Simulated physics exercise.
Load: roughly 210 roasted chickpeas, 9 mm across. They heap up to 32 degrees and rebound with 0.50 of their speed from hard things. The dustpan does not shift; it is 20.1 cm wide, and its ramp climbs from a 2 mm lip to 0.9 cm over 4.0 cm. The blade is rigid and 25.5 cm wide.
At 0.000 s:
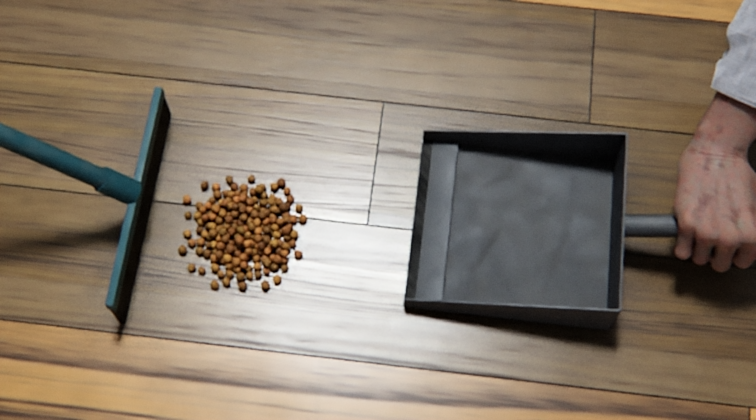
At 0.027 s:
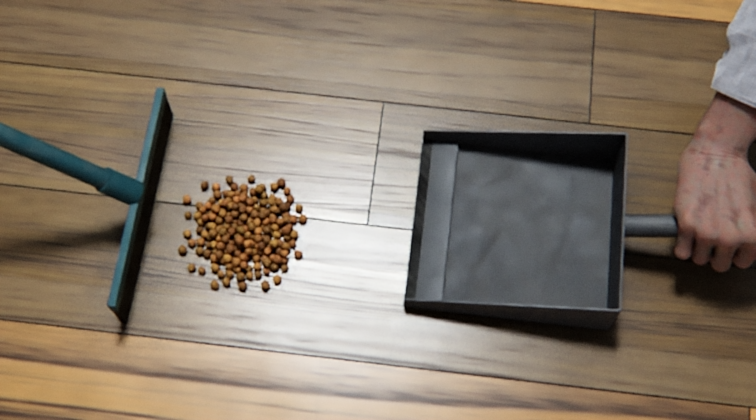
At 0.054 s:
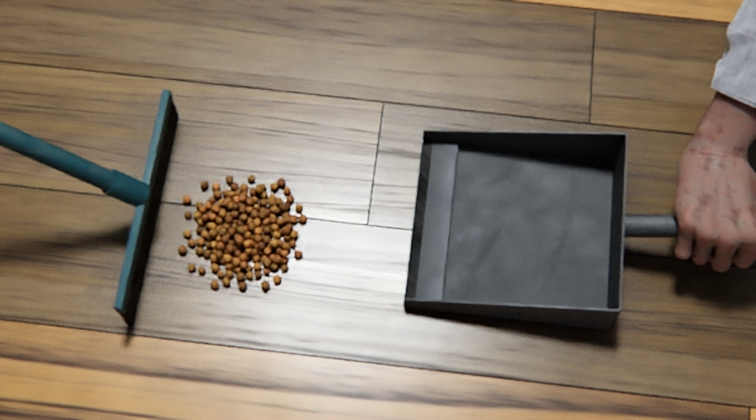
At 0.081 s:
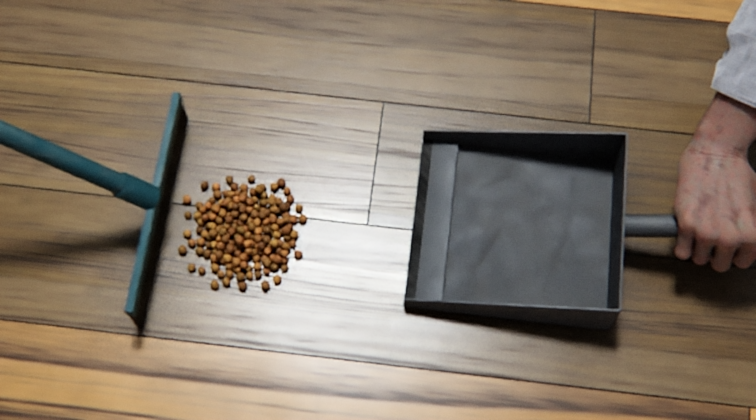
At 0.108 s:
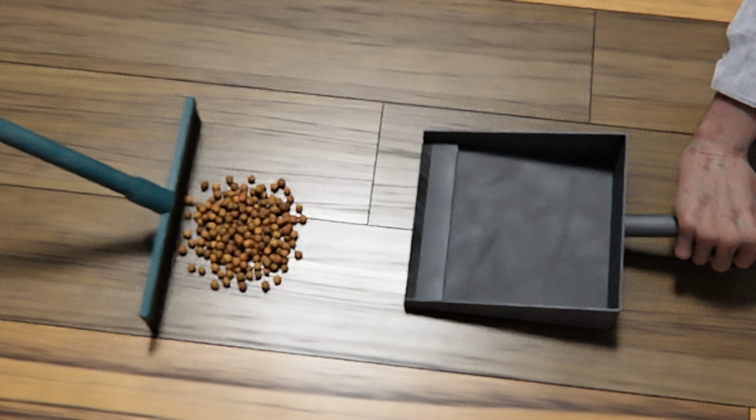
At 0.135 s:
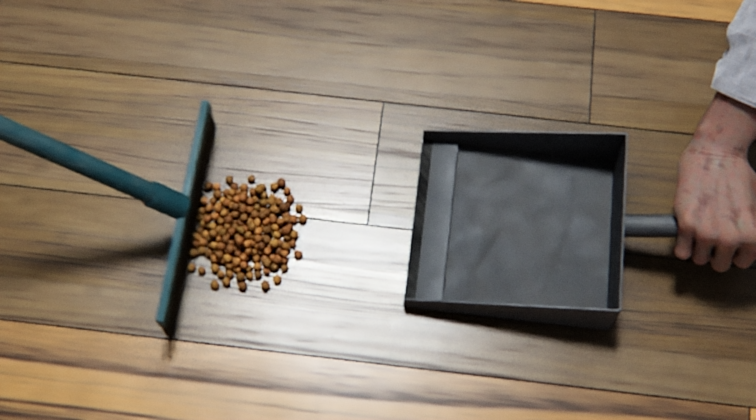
A teal blade on a pole sliding right across wooden floorboards into a pile of roasted chickpeas, a hand holding a grey dustpan still.
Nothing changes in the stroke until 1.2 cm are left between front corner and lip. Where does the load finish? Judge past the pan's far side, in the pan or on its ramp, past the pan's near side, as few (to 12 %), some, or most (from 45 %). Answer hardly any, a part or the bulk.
Past the pan's far side: Hardly any; in the pan or on its ramp: The bulk; past the pan's near side: A part.
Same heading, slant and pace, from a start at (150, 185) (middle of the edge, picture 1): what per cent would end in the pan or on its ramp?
About 55 per cent.
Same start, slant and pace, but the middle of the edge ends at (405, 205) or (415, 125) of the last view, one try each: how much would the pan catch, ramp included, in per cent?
Some 65 and 45 per cent.
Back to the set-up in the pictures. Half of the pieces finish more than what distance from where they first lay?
Roughly 24 cm.
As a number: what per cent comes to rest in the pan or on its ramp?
About 55 per cent.
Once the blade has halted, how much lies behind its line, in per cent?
About 0 per cent.
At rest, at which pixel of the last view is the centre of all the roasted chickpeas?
Near (437, 270).
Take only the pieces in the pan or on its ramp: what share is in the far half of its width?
Roughly 20 per cent.
After 0.32 s, middle of the blade 12 cm from the lip; 0 % over the lip, far side 0 %, near side 15 %.
After 0.44 s, middle of the blade 5 cm from the lip; 5 % over the lip, far side 0 %, near side 25 %.
After 0.69 s, middle of the blade 1 cm from the lip; 55 % over the lip, far side 0 %, near side 25 %.
At rest (1.2 s), far side 0 %, pan 55 %, near side 25 %, in front of the lip or behind the blade 20 %.
